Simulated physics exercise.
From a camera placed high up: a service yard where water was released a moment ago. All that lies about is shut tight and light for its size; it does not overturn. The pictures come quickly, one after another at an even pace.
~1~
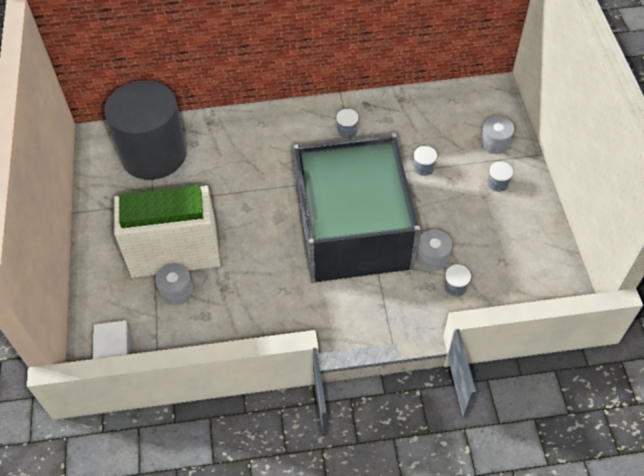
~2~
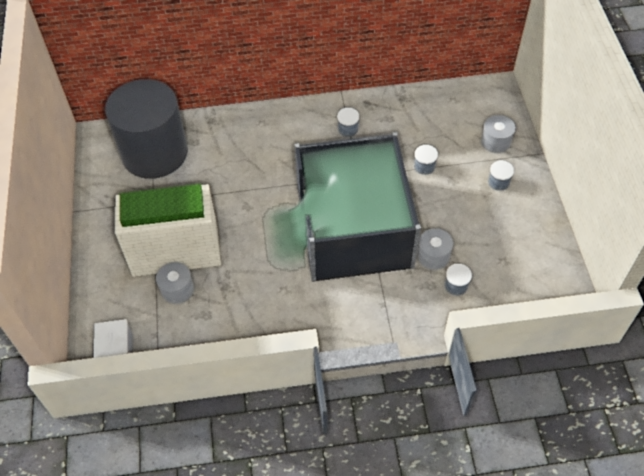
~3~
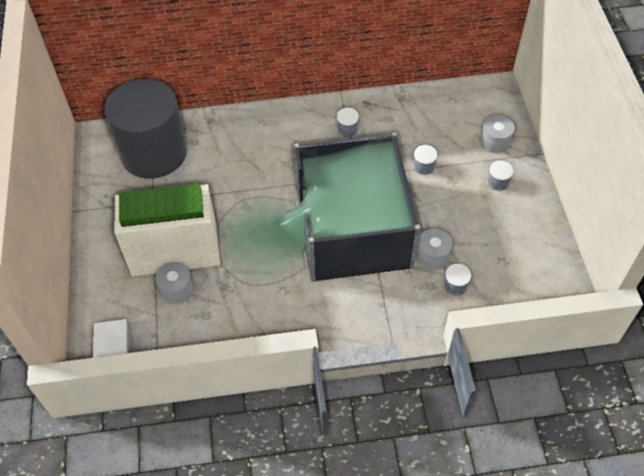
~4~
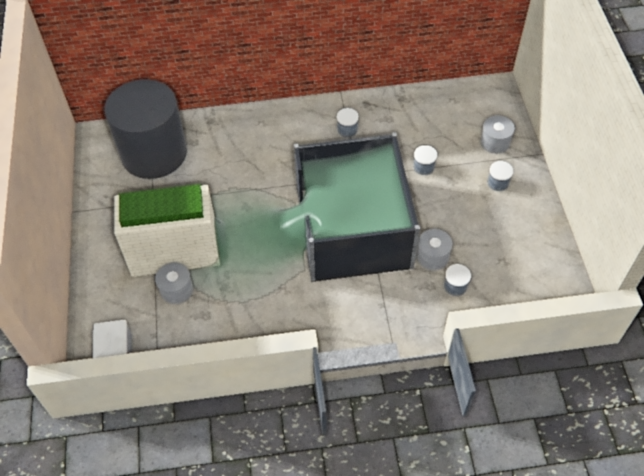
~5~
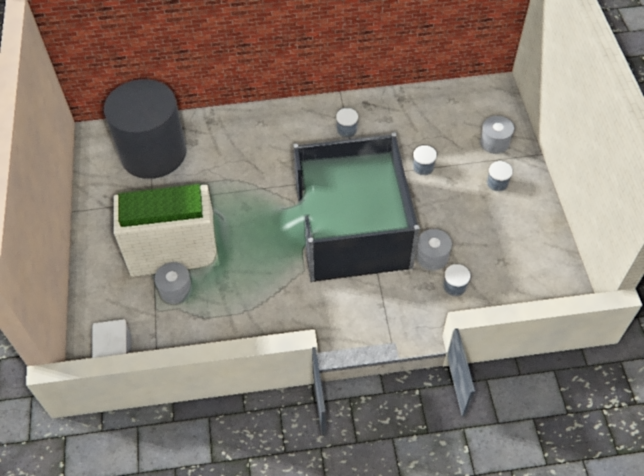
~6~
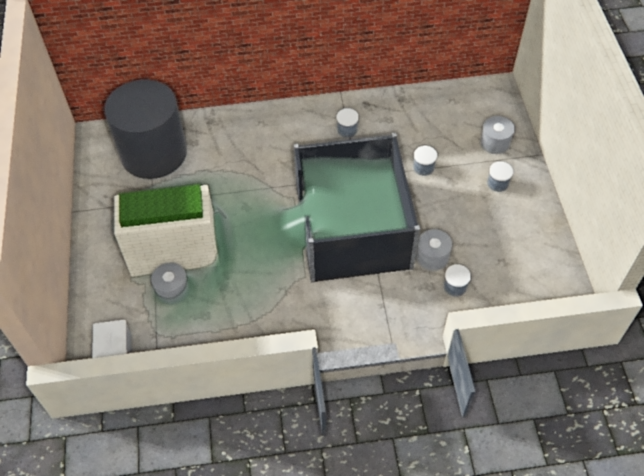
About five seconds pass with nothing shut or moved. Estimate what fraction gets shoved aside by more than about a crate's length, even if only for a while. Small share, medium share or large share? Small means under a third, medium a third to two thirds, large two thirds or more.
A small share.
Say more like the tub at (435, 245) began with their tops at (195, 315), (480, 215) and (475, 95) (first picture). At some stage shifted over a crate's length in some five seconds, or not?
Taking them one at a time: Gets driven off, then remains close, then remains close.
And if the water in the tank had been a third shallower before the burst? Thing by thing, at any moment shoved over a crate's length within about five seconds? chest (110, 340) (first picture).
For that one, it's beyond that distance.
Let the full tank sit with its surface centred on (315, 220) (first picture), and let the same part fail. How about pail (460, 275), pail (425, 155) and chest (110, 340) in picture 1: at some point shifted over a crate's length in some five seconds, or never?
Object by object, in turn: Lingered near its place, lingered near its place, travelled a good distance.
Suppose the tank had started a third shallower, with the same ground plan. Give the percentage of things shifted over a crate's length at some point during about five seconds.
I'd say somewhere about 20 percent.
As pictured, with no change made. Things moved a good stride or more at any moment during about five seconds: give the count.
By my count, 2.
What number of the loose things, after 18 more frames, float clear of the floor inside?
Counted: 2.
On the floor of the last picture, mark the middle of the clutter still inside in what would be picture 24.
Roughly at (358, 201).
A moment on, 0 of 8 are well off their spots; 0 afloat.
Next, 2 of 8 are well off their spots; 1 afloat.
Later, 2 of 8 are well off their spots; 2 afloat.
In the end, 2 of 8 are well off their spots, and 2 have been at some point; 2 afloat.
